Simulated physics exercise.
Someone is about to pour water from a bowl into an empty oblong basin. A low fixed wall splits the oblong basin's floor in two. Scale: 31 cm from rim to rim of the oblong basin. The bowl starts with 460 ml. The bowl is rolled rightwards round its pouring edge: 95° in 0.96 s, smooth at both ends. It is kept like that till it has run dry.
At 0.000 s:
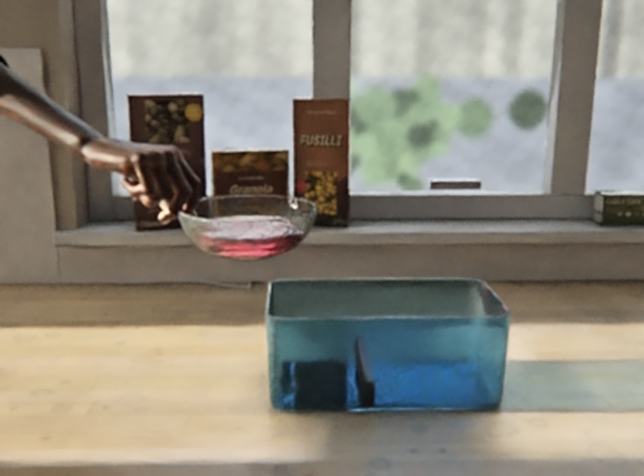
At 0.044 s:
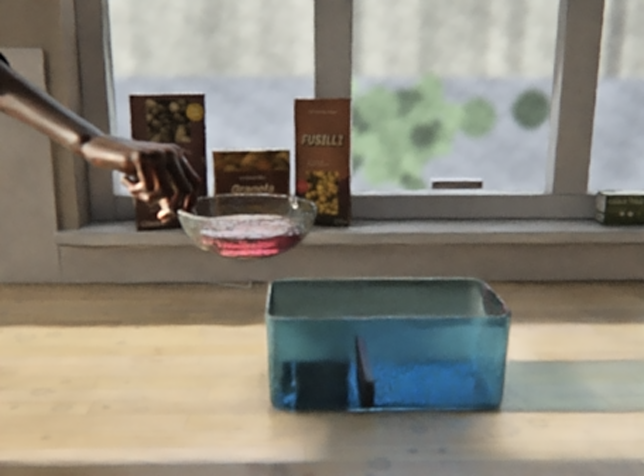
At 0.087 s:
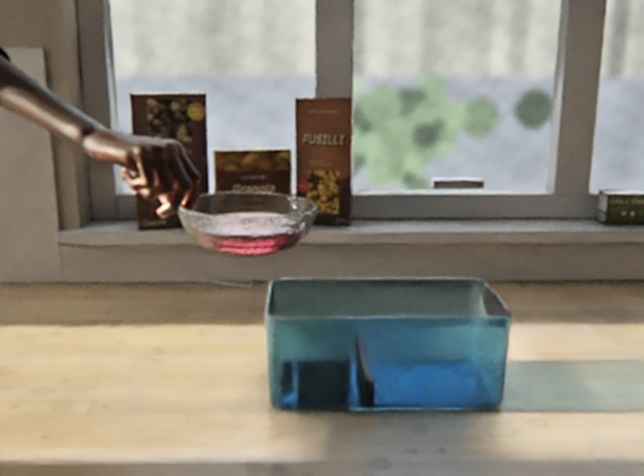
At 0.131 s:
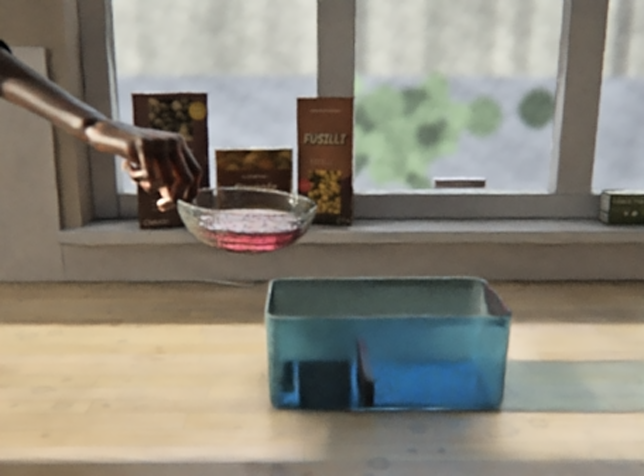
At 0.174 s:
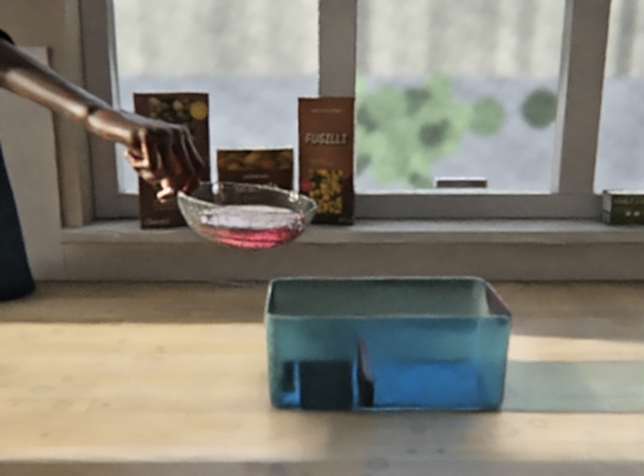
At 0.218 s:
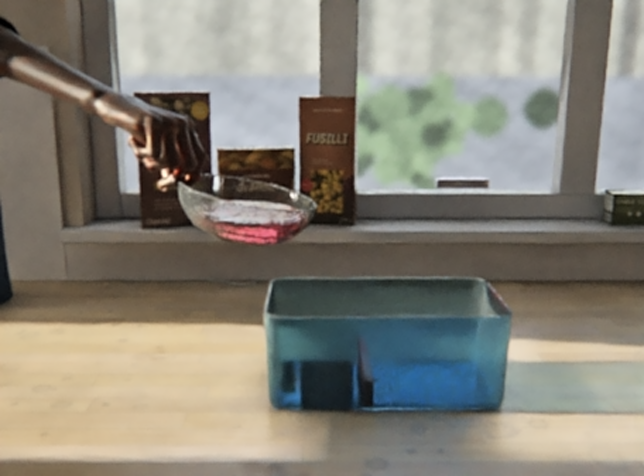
A dark hand holds a clear glass bowl of pinkish-red liquid above a wooden counter, seen from the side in front of a window. Below and to the right sits a blue, see-through oblong basin, with brown and reddish food boxes on the sill behind and blurred greenery outside. The bowl stays nearly level, then leans slightly rightwards as the hand lifts its left side.
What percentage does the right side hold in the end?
Roughly 89 per cent is past the wall.
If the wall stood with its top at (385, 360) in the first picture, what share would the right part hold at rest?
Then about 65 per cent.
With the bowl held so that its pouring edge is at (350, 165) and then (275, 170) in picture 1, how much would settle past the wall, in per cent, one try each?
First 90, then 45 per cent.
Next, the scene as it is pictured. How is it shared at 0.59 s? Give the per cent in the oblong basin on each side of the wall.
Near 5 on the left, 0 on the right.
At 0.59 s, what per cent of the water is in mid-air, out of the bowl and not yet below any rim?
Near 48 in a hundred.
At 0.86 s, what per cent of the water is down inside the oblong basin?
About 84 per cent.
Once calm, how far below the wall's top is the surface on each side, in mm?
Left about 36 mm, right about 22 mm.
After 0.59 s the tilt is 64° and 47 per cent is still to pour, 5 is left of the wall and 0 right of it.
After 0.86 s the tilt is 93° and 1 per cent is still to pour, 5 is left of the wall and 78 right of it.
After 1.15 s the tilt is 95° and 0 per cent is still to pour, 9 is left of the wall and 89 right of it.
After 1.46 s the tilt is 95° and 0 per cent is still to pour, 9 is left of the wall and 89 right of it.
In the end 9 per cent lies left of the wall, 89 right of it and 1 outside.
